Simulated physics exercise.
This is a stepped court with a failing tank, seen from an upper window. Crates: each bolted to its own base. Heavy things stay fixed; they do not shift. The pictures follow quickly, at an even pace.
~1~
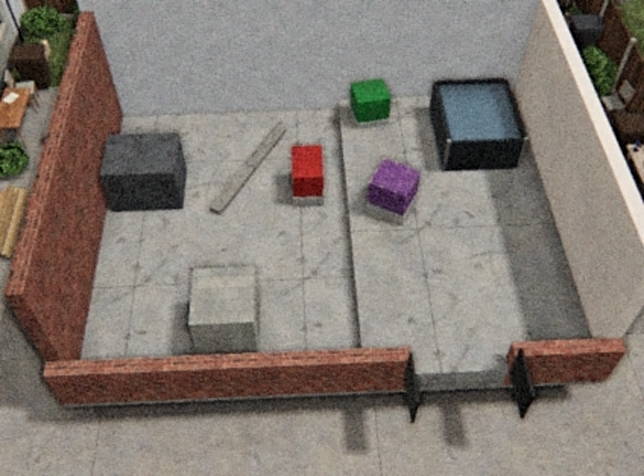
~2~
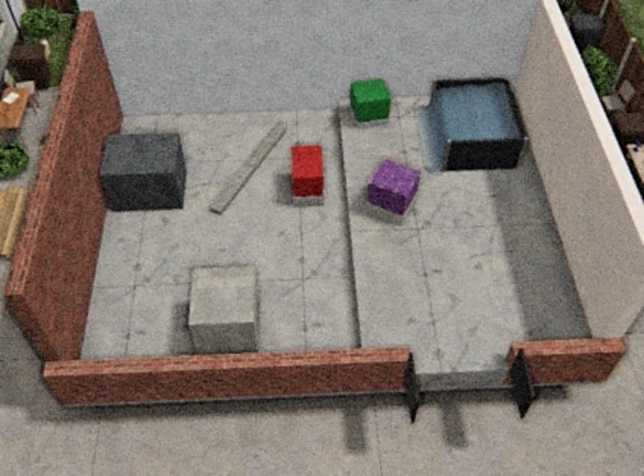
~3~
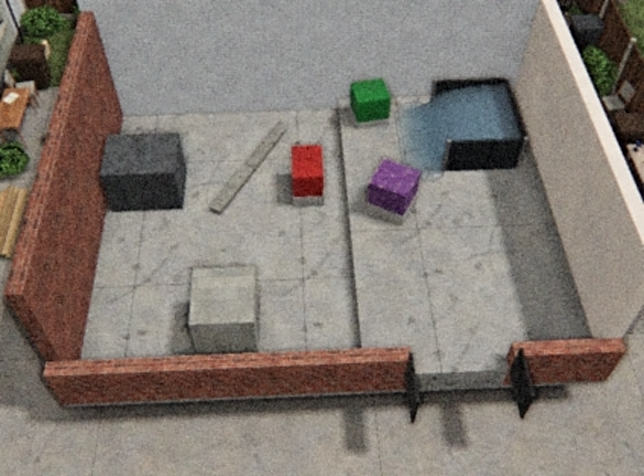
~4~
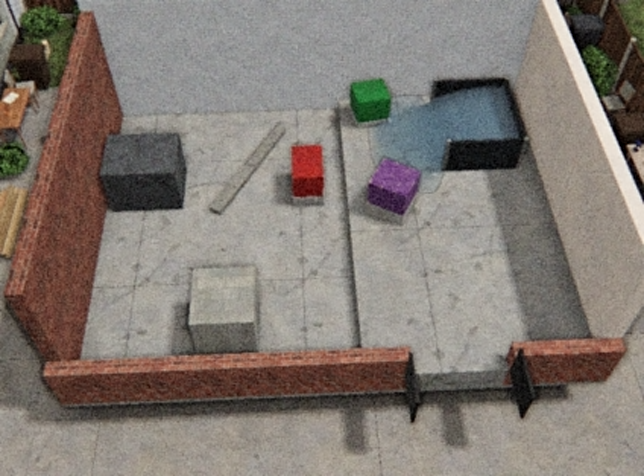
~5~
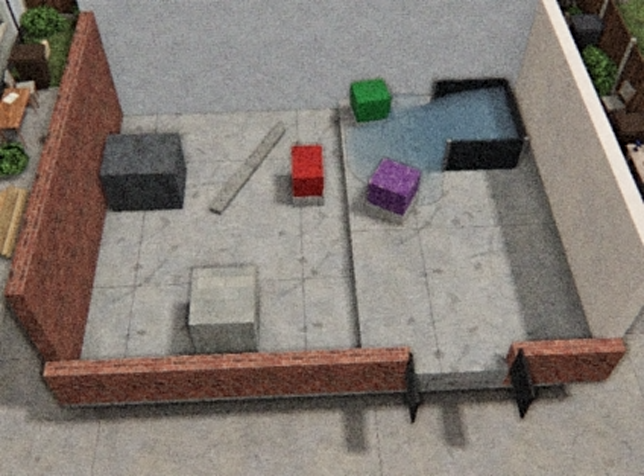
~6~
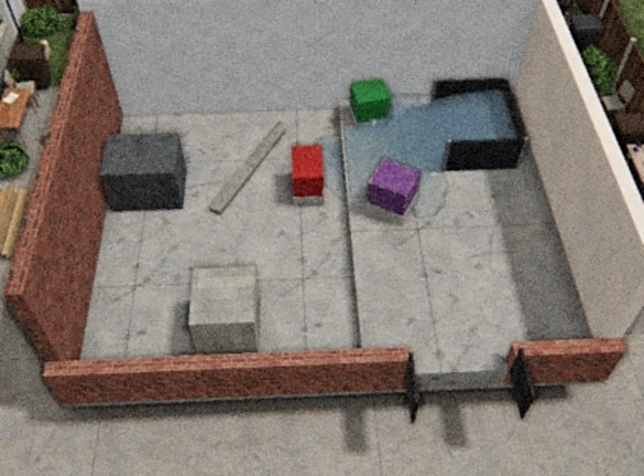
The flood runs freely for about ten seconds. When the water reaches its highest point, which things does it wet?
At the peak: The green crate gets wet; the red crate gets wet; the purple crate stays dry.
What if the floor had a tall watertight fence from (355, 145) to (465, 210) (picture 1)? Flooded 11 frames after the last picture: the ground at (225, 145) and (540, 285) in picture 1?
Reached, untouched.
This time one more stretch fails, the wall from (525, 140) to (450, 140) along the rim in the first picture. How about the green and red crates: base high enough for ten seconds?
The green crate is left dry, the red crate is left dry.
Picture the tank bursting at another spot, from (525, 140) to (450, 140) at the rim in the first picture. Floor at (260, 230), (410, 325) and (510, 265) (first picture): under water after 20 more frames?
Okay, the first is left untouched, the next is waterlogged, and the last is waterlogged.
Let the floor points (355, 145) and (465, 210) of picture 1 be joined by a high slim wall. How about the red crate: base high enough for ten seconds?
Well, the red crate comes through dry in the end.
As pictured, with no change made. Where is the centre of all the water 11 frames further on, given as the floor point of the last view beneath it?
Centre of the water: Near (367, 149).
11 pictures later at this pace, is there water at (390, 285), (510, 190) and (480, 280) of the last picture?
First spot clear, second spot clear, third spot clear.
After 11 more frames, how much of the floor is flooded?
Some 40 in a hundred.
A moment on, water covers 20 % of the floor; the green crate water round its plinth, the red crate water round its plinth, the purple crate water round its plinth.
Next, water covers 40 % of the floor; the green crate water round its plinth, the red crate water round its plinth, the purple crate water round its plinth.
Then, water covers 55 % of the floor; the green crate water round its plinth, the red crate water round its plinth, the purple crate water round its plinth.
Later, water covers 70 % of the floor; the green crate water round its plinth, the red crate water round its plinth, the purple crate water round its plinth.
In the end, water covers 75 % of the floor; the green crate was topped, the red crate was topped, the purple crate stayed above the water.
